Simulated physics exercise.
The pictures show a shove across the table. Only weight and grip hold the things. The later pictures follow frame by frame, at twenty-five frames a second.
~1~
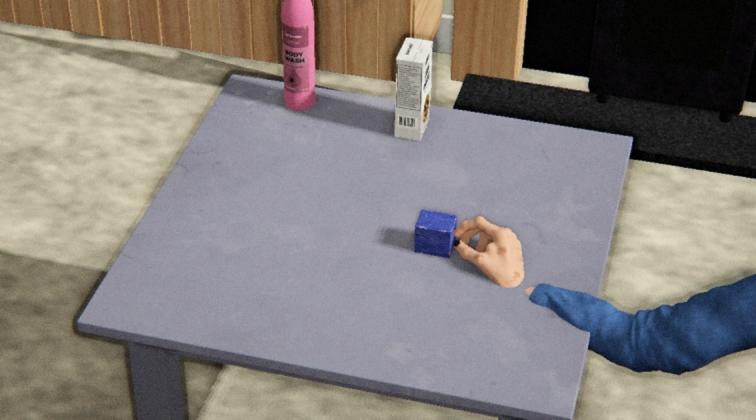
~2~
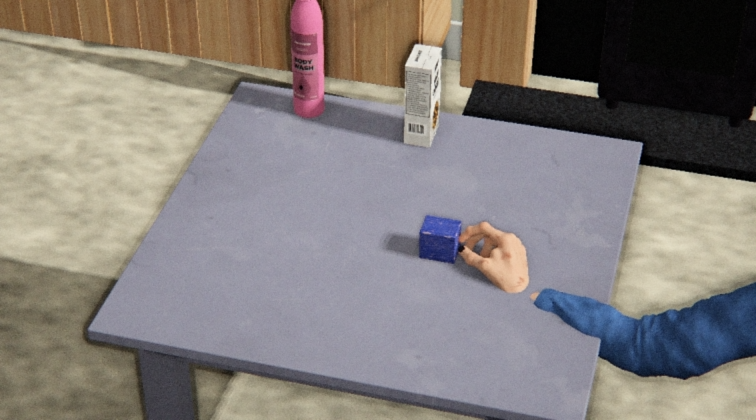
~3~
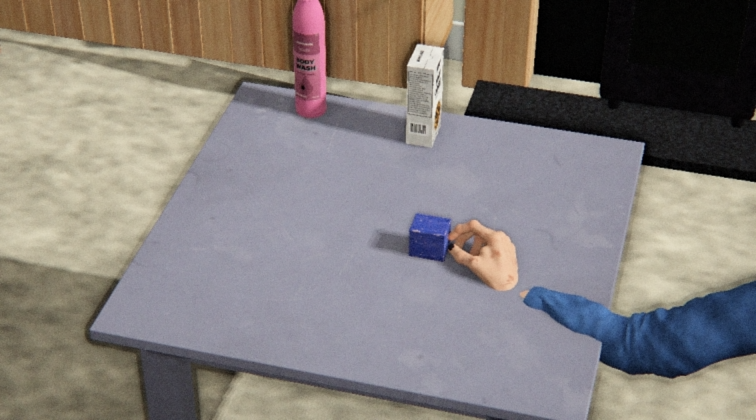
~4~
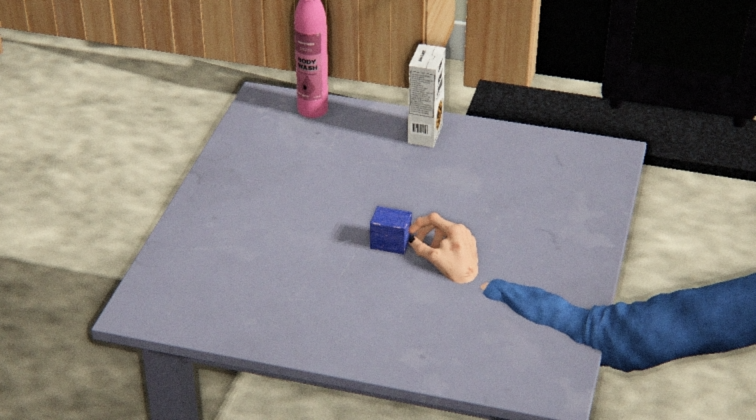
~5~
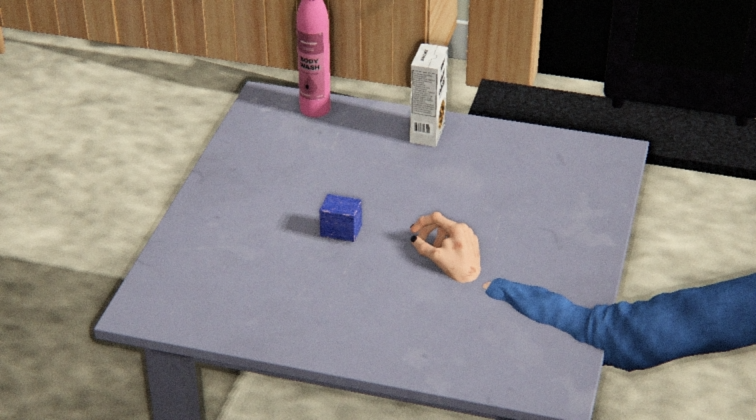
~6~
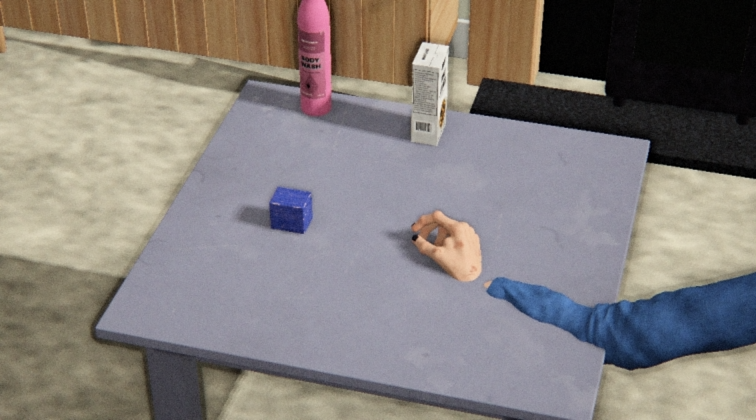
On a grey table with a pink bottle and a white box near the back, a hand pushed a blue block to the left, then stayed put while the block slid farther left.
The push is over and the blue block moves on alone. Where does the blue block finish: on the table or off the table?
The blue block falls off the table.
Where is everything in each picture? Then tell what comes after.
The first picture shows under the hand; blue block (436, 234).
The second picture shows under the hand; blue block (440, 239).
The third picture shows under the hand; blue block (430, 237).
The fourth picture shows blue block (391, 230).
The fifth picture shows blue block (341, 218) shifted about its own width.
The sixth picture shows blue block (291, 210) shifted well along.
Then, 0.20 s on from there, blue block now off the table.
Then, 0.40 s on from there, things are still on the move.
Then, 0.60 s on from there, as before.
In the end, off the table, blue block.
